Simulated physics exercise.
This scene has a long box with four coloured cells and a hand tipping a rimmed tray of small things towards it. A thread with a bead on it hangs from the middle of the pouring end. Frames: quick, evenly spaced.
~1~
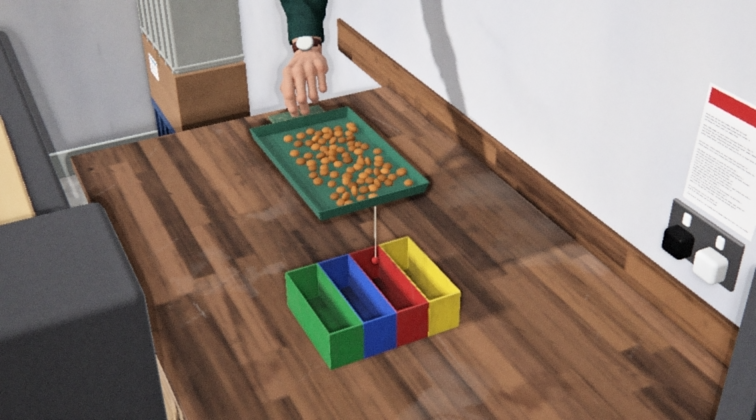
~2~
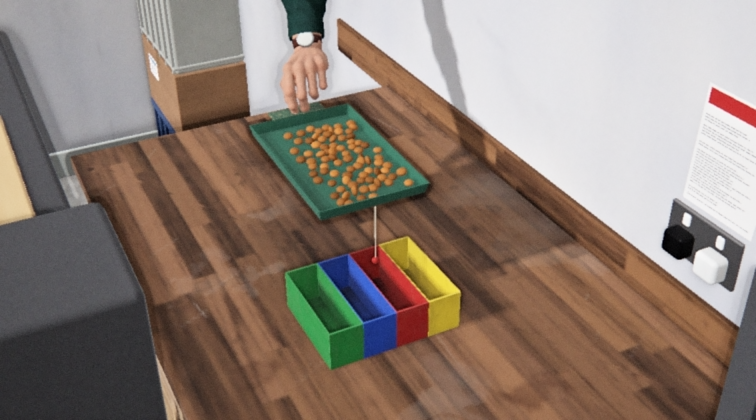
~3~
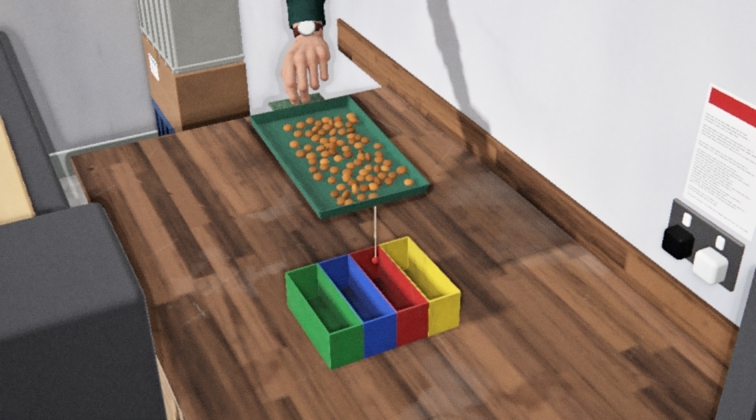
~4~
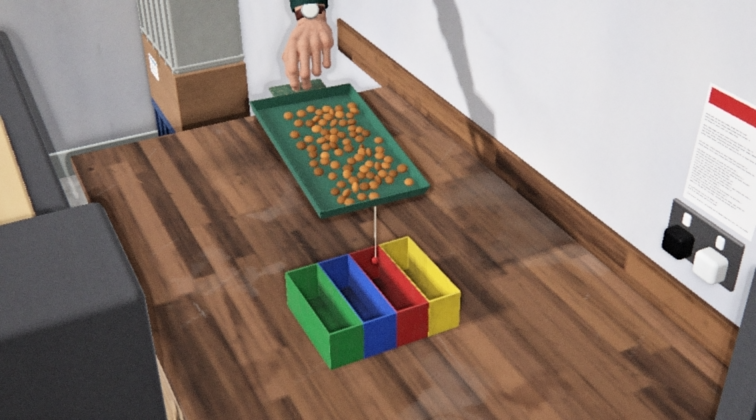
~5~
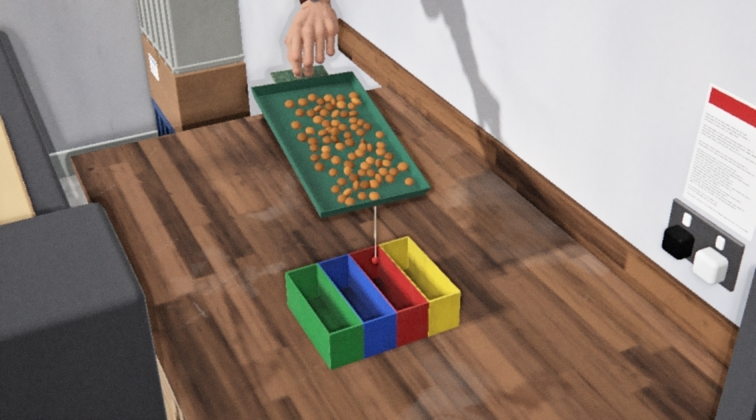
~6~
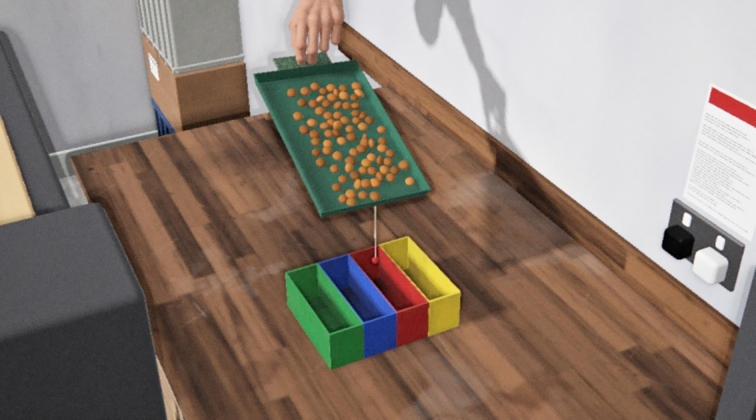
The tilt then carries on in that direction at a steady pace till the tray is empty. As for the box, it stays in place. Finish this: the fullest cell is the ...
... Yellow one.
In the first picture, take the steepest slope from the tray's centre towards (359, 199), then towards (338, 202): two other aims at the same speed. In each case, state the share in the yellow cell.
The first try gives close to 20 per cent, the second close to 0 per cent.
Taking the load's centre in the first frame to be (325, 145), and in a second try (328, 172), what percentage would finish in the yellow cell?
First 40 %, then 40 %.
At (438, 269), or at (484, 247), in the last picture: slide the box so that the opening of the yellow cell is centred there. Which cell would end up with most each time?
Position one: That yellow cell. Position two: The cell in blue.
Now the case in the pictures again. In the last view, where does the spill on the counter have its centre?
Roughly pixel (529, 317).
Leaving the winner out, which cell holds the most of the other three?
Red.
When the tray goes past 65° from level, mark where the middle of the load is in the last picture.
Centre estimate: (394, 187).
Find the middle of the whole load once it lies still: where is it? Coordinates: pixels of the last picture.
The centre ends up roughly at (424, 309).
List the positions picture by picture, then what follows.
The first frame shows corners of the pouring end near (321, 210) and (425, 182), level; middle of the load near (348, 160), bits of cat kibble; bead on its thread near (376, 260); green cell near (347, 343); blue cell near (380, 332); red cell near (412, 321); yellow cell near (444, 311).
The second frame shows corners of the pouring end near (321, 210) and (425, 182), level; middle of the load near (348, 159).
The third frame shows corners of the pouring end near (321, 209) and (425, 183), tipped barely, lowest at the right corner; middle of the load near (348, 155).
The fourth frame shows corners of the pouring end near (322, 209) and (426, 184), tipped a little, lowest at the right corner; middle of the load near (349, 149).
The fifth frame shows corners of the pouring end near (323, 209) and (426, 186), tipped clearly, lowest at the right corner; middle of the load near (350, 143).
The sixth frame shows corners of the pouring end near (324, 209) and (427, 187), tipped clearly, lowest at the right corner; middle of the load near (352, 137); green cell near (347, 343); blue cell near (380, 332); red cell near (412, 321); yellow cell near (444, 311).
Shortly afterwards, tray tipped steeply; all but a few on the tray; a little falling or outside the box.
Next, tray tipped past a quarter turn; near a quarter on the tray; near a third in the yellow cell; a little in the red cell; a little in the blue cell; near a quarter falling or outside the box.
Some moments later, tray tipped past a quarter turn; near half in the yellow cell; near a quarter in the red cell; a little in the blue cell; near a quarter falling or outside the box.
In the end, tray tipped past a quarter turn; near half in the yellow cell; near a quarter in the red cell; a little in the blue cell; none at all in the green cell; near a quarter outside the box.
